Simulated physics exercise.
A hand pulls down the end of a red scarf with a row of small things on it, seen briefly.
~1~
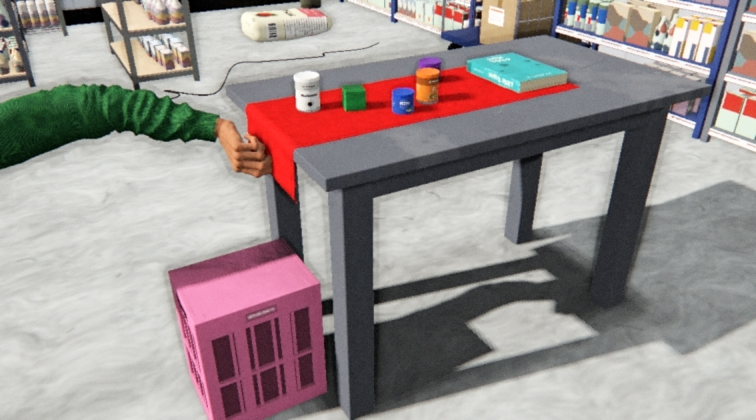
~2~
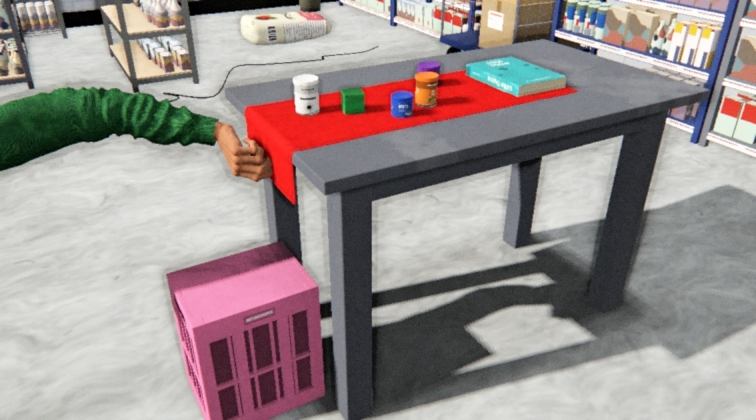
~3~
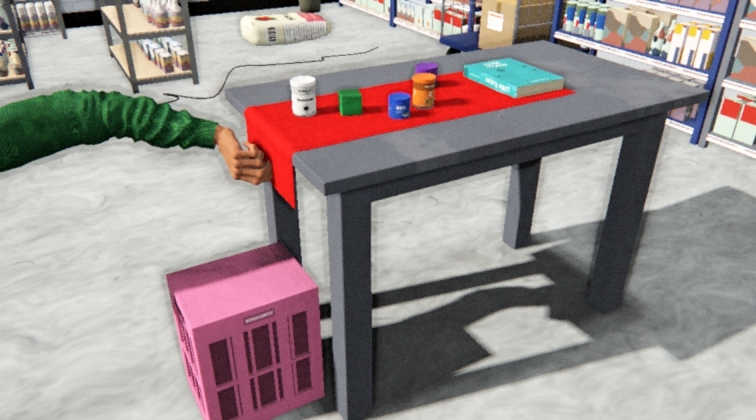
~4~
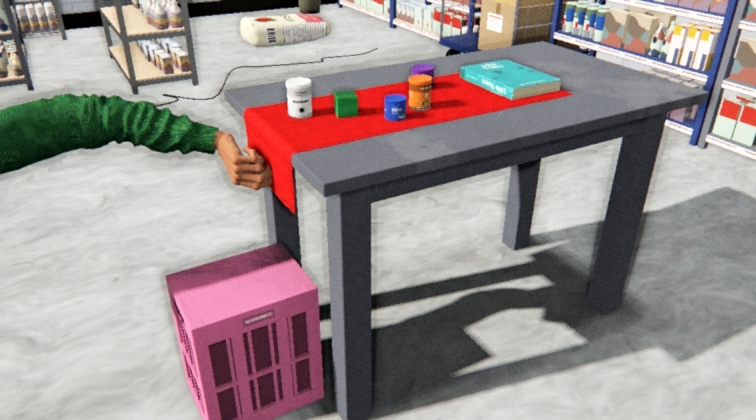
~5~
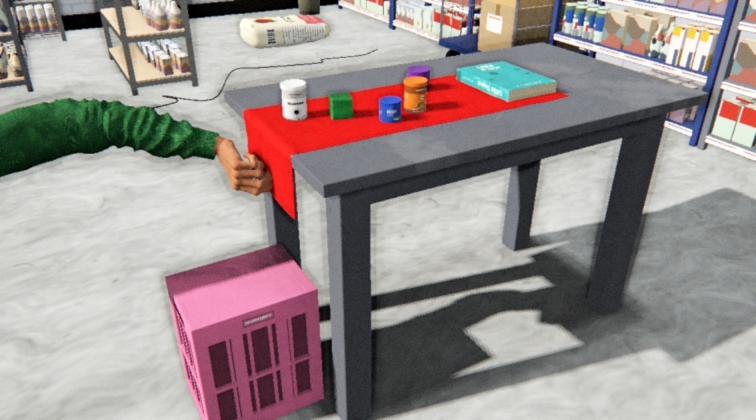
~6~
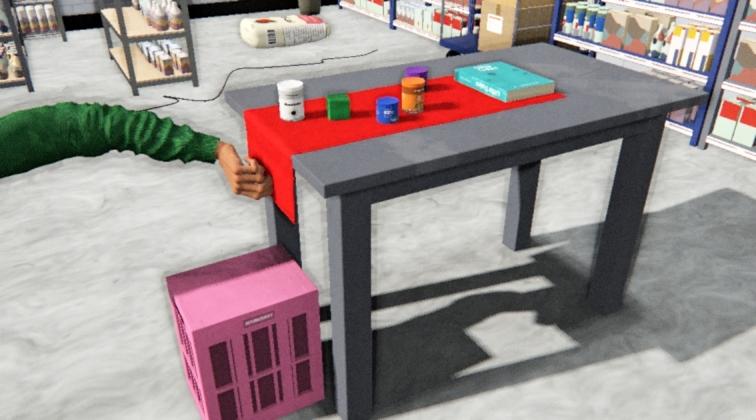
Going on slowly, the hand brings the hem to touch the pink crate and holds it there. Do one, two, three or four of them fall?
It drops two things over the edge.
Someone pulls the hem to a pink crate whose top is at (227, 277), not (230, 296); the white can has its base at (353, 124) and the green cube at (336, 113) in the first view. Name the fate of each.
In the end the white can is no longer on top and the green cube is no longer on top.
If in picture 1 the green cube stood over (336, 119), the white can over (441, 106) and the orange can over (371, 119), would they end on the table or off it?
The green cube topples down, the white can stays put, and the orange can topples down.
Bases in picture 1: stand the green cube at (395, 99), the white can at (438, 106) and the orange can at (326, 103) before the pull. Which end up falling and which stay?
Outcome: Green cube stays aboard, white can stays aboard, orange can falls away.
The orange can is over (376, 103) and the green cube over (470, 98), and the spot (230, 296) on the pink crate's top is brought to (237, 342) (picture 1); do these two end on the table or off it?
So the orange can leaves, and the green cube stays there.
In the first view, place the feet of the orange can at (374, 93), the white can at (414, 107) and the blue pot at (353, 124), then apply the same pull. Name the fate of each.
Note: Orange can kept on top; white can kept on top; blue pot lost.
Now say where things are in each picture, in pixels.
The first picture shows hem (296, 202); white can (307, 75); green cube (354, 88); blue pot (403, 91); orange can (428, 71); purple pot (430, 61); top of the crate (230, 296).
The second picture shows hem (296, 205); white can (306, 78).
The third picture shows hem (295, 209); green cube (350, 92).
The fourth picture shows hem (296, 213); blue pot (396, 98); top of the crate (227, 301).
The fifth picture shows hem (296, 219); orange can (416, 80).
The sixth picture shows hem (295, 224); white can (290, 84); green cube (338, 97); blue pot (388, 100); orange can (414, 80); purple pot (417, 69).
Soon after, hem near (273, 219); all still up.
After that, hem near (275, 254); white can gone.
And then, hem on the crate; white can and green cube gone.
In the end, hem on the crate; white can and green cube gone. The answer is two.
